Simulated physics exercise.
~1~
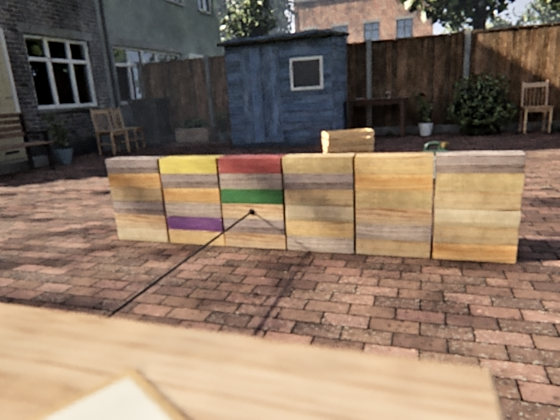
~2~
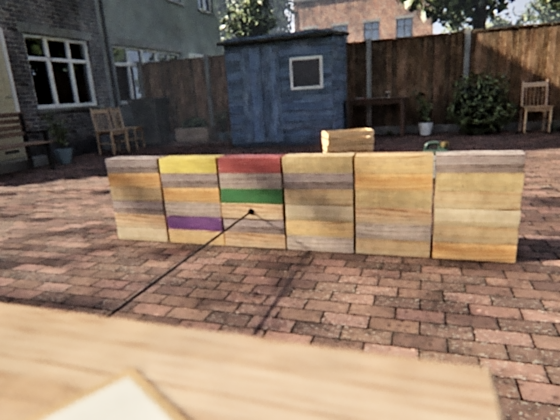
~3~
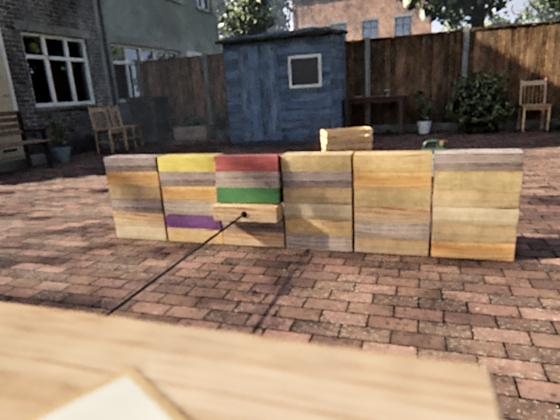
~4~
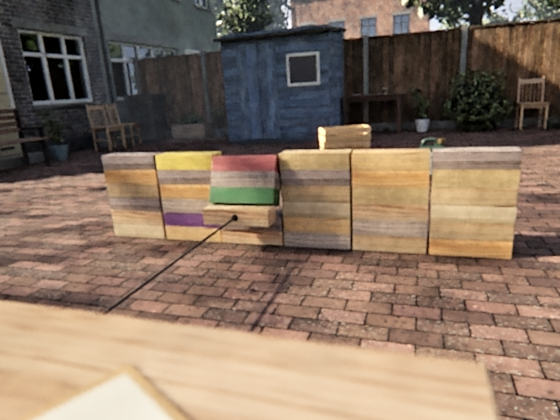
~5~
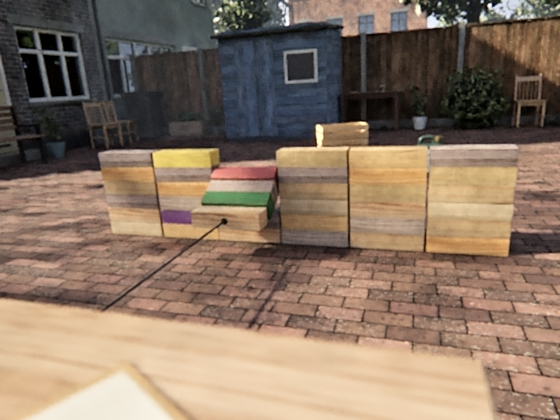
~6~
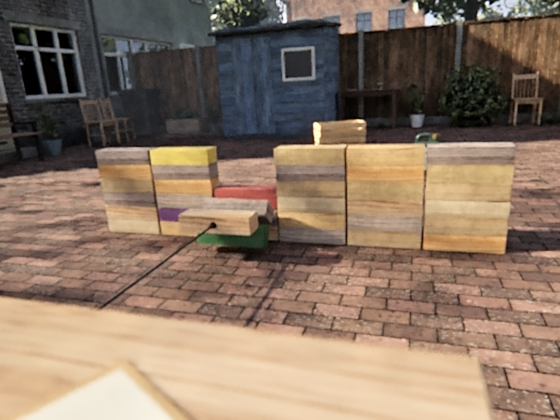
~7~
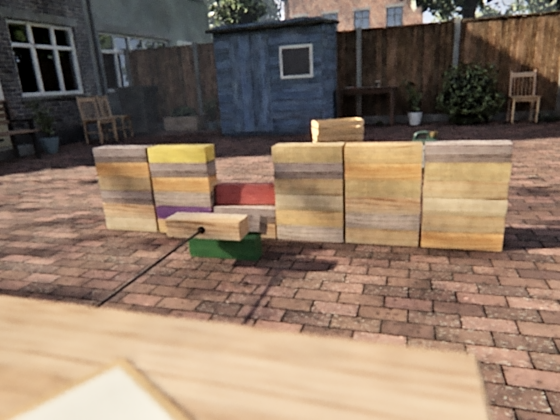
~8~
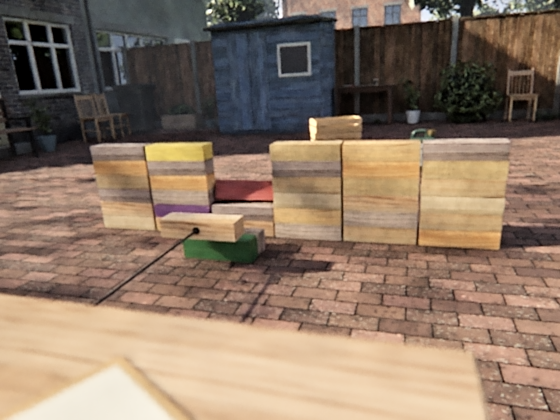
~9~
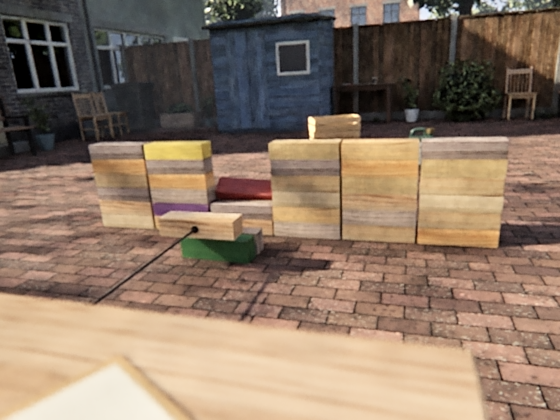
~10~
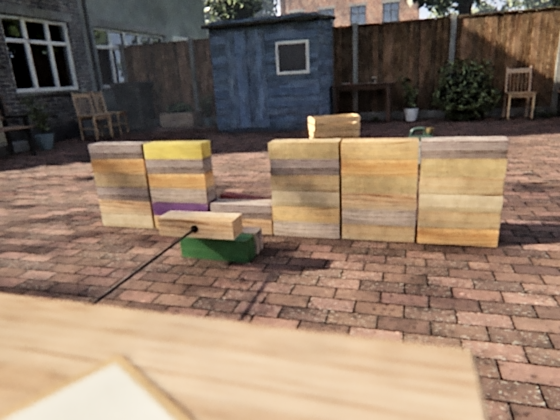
A thin rod pulls a wooden block from a wall, and blocks above tumble down.
